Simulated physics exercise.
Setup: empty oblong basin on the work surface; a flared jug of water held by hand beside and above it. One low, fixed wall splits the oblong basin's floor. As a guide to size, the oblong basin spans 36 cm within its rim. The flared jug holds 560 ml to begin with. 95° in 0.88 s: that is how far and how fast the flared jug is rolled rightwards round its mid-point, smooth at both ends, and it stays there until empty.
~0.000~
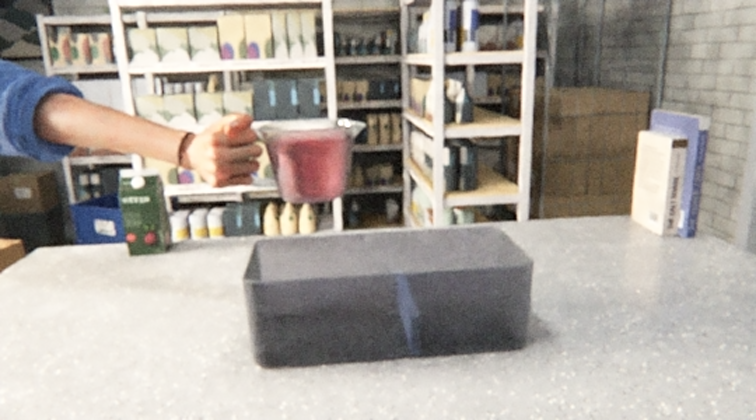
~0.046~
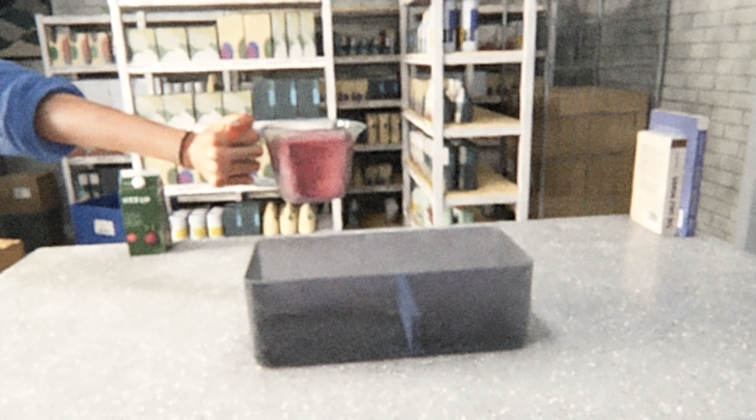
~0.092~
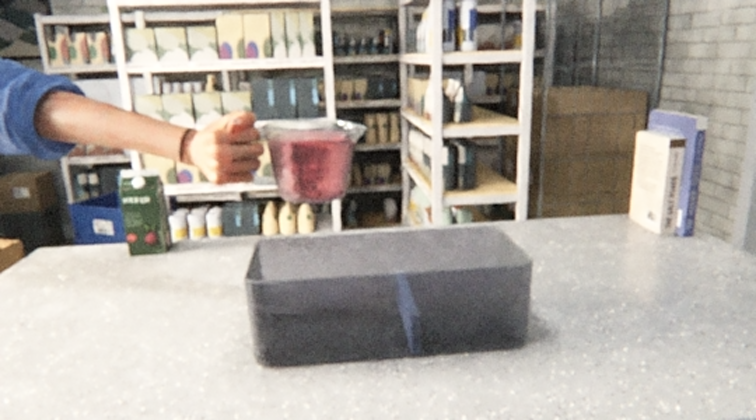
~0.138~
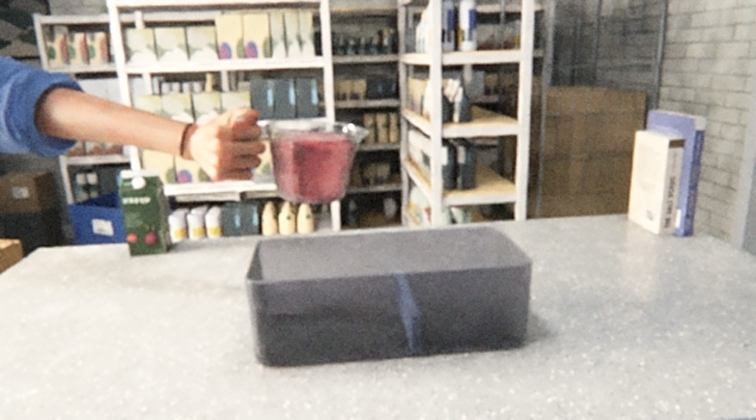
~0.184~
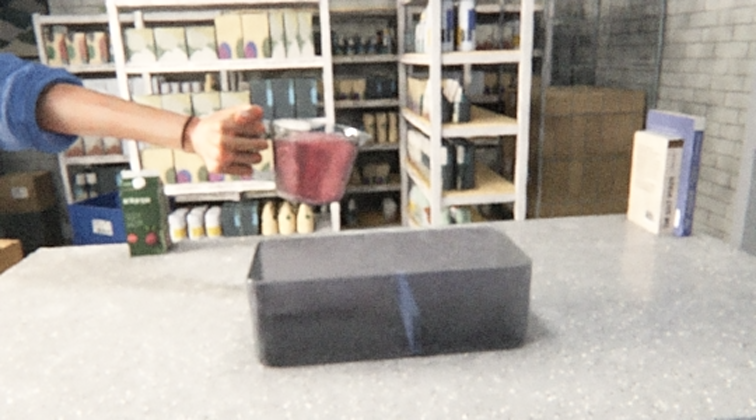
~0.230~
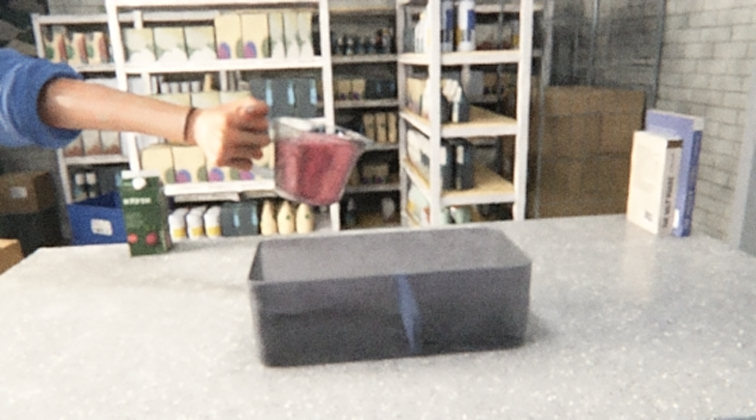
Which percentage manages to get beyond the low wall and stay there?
Beyond the low wall, roughly 62 per cent stays.
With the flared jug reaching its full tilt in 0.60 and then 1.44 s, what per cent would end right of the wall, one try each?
Respectively 50 and 70 %.
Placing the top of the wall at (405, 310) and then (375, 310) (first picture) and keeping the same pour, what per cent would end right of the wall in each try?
70 in a hundred, followed by 90 in a hundred.
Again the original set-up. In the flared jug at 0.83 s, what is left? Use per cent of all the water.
12 %.
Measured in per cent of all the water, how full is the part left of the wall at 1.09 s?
36 %.
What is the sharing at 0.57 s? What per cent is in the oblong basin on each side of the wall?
Left roughly 0 per cent, right roughly 12.
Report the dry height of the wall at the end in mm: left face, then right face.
Roughly 46 mm on the left side and roughly 38 mm on the right.
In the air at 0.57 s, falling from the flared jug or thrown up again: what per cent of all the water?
I'd say close to 26 per cent.
After 0.57 s the tilt is 70° and 61 per cent is still to pour, 0 is left of the wall and 13 right of it.
After 0.83 s the tilt is 94° and 12 per cent is still to pour, 18 is left of the wall and 57 right of it.
After 1.09 s the tilt is 95° and 1 per cent is still to pour, 36 is left of the wall and 61 right of it.
After 1.38 s the tilt is 95° and 0 per cent is still to pour, 38 is left of the wall and 62 right of it.
In the end 38 per cent lies left of the wall, 62 right of it and 1 outside.
